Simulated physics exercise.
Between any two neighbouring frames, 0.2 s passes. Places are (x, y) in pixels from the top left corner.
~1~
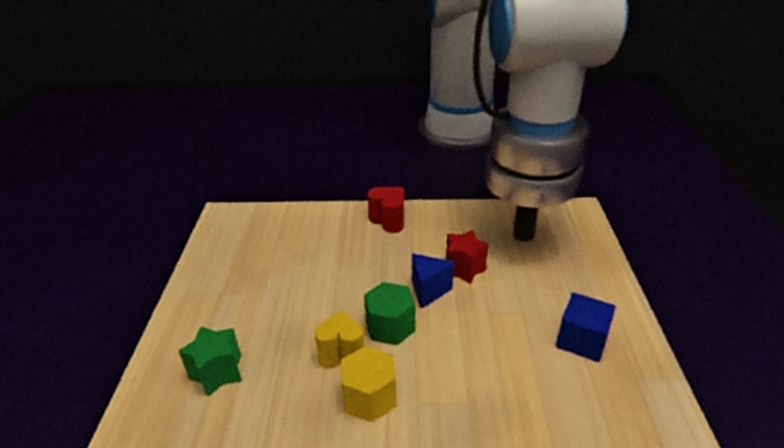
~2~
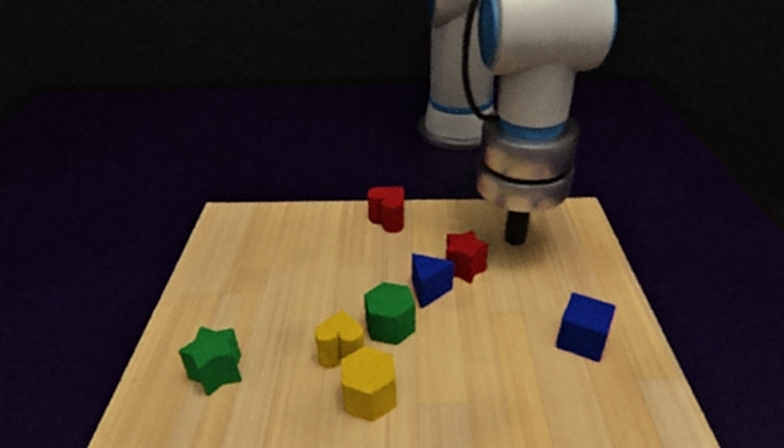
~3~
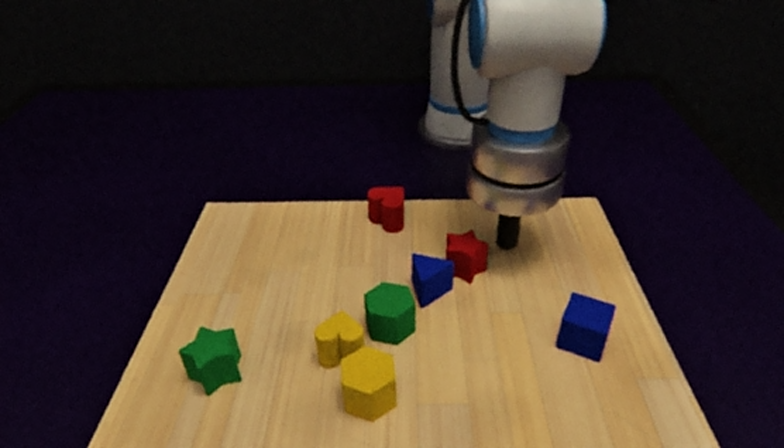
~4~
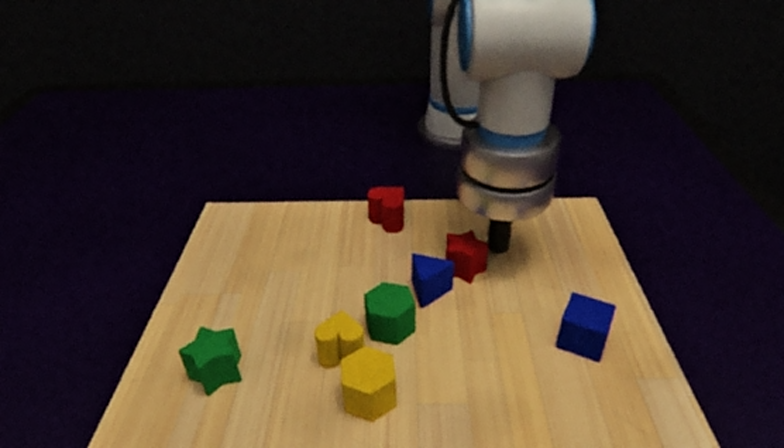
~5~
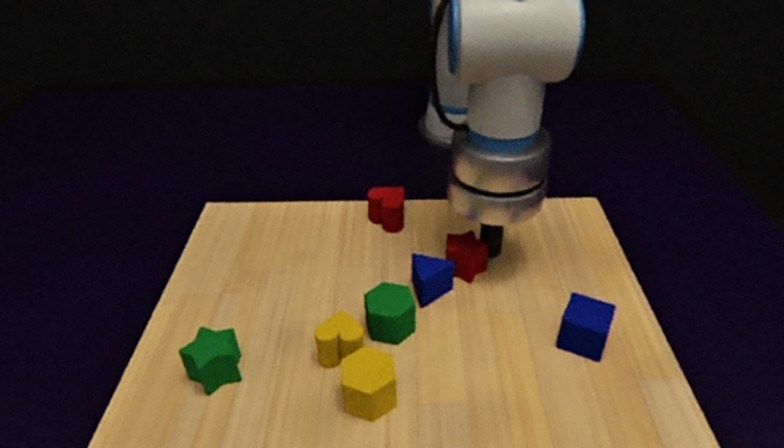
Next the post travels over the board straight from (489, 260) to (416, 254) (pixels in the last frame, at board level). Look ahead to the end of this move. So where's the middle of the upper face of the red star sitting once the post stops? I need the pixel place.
I predict (444, 247).
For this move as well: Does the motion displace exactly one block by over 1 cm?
Answer: Yes.
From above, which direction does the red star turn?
Viewed from overhead, the red star winds up turned anticlockwise.
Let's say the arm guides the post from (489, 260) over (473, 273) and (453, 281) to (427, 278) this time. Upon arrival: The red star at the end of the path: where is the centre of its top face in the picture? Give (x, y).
The point I'd pick in the picture is (402, 258).
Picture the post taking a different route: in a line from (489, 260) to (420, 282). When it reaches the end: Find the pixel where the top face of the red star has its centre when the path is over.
Roughly at (404, 271).
What follows on the original path. Halfway along, post (452, 249); red star (448, 246), turned 45° anticlockwise.
At the end, post (416, 245); blue three-sided block not moved; red star (444, 247), turned 60° anticlockwise.
